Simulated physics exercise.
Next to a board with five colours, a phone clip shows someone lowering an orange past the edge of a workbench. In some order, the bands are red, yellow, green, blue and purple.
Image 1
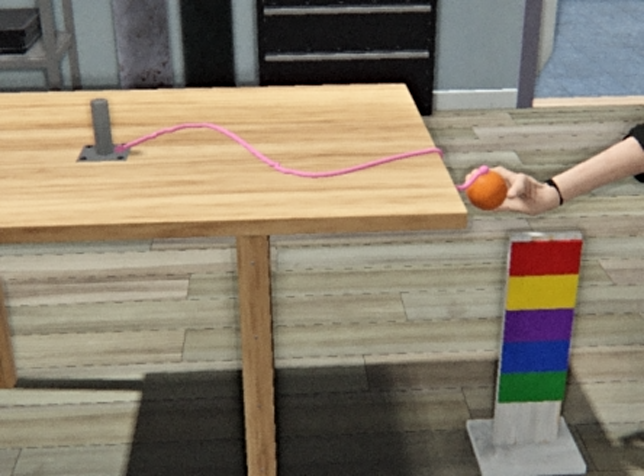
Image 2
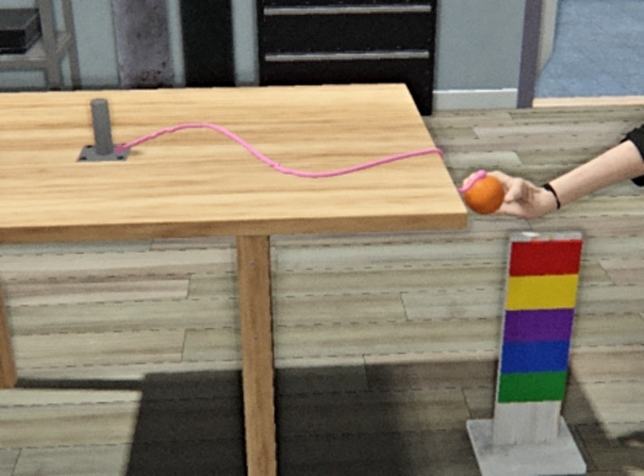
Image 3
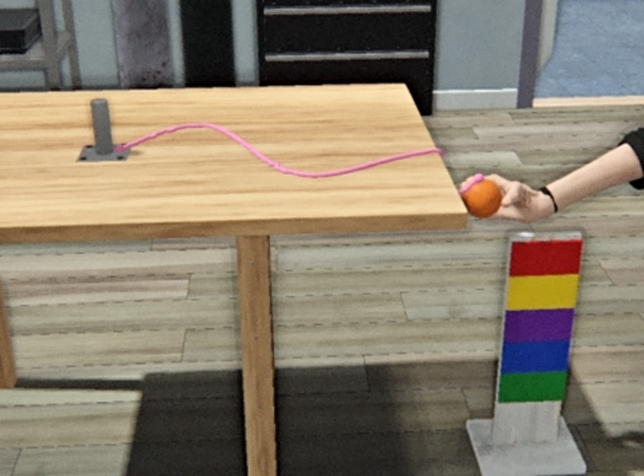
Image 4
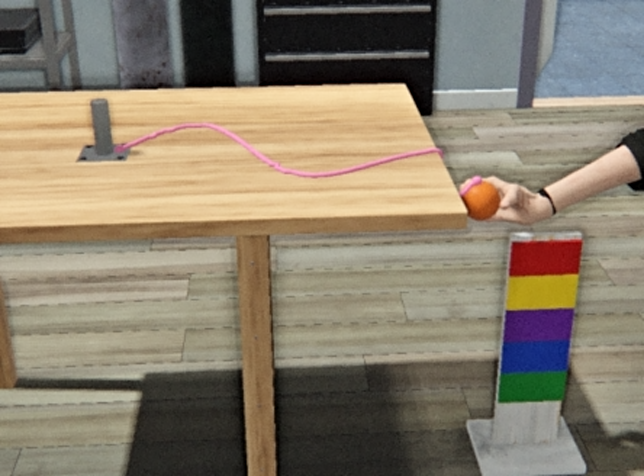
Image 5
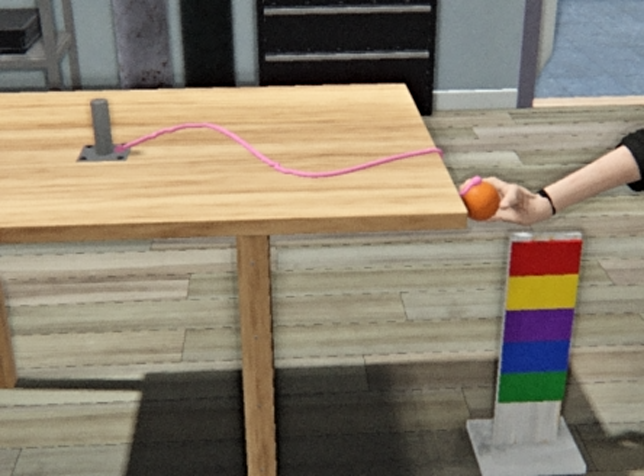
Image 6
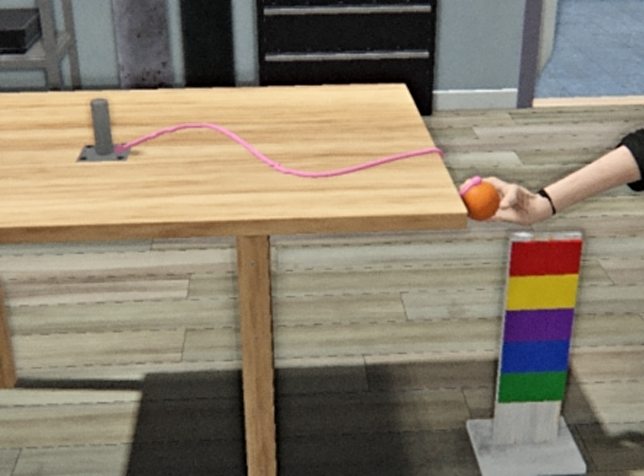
The footage shows a hand holding an orange ball beside a wooden table, with a pink cord running to a metal post; the hand shifts slightly left and down, then stays still above a stand with coloured bands.
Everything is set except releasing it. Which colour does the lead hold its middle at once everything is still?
The lead holds its middle at blue.
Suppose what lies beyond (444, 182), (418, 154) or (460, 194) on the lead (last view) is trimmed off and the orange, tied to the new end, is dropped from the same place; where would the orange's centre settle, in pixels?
Try by try: (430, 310), (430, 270) and (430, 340).
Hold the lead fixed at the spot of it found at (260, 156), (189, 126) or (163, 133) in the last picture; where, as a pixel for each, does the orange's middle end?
About (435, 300), (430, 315) and (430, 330).
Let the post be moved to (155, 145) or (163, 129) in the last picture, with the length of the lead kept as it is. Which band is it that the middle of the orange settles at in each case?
Trial 1 - green; trial 2 - green.
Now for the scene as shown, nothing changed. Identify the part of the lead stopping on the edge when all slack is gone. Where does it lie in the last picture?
You'd find it at roughly (312, 176).
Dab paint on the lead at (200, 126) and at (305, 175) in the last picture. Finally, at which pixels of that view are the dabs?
Point one to (233, 148), point two to (426, 141).
Soon after, orange near (427, 331); level with purple.
Then, orange near (422, 348); level with blue.
At rest, orange near (422, 354); level with blue. The lead holds its middle at blue.
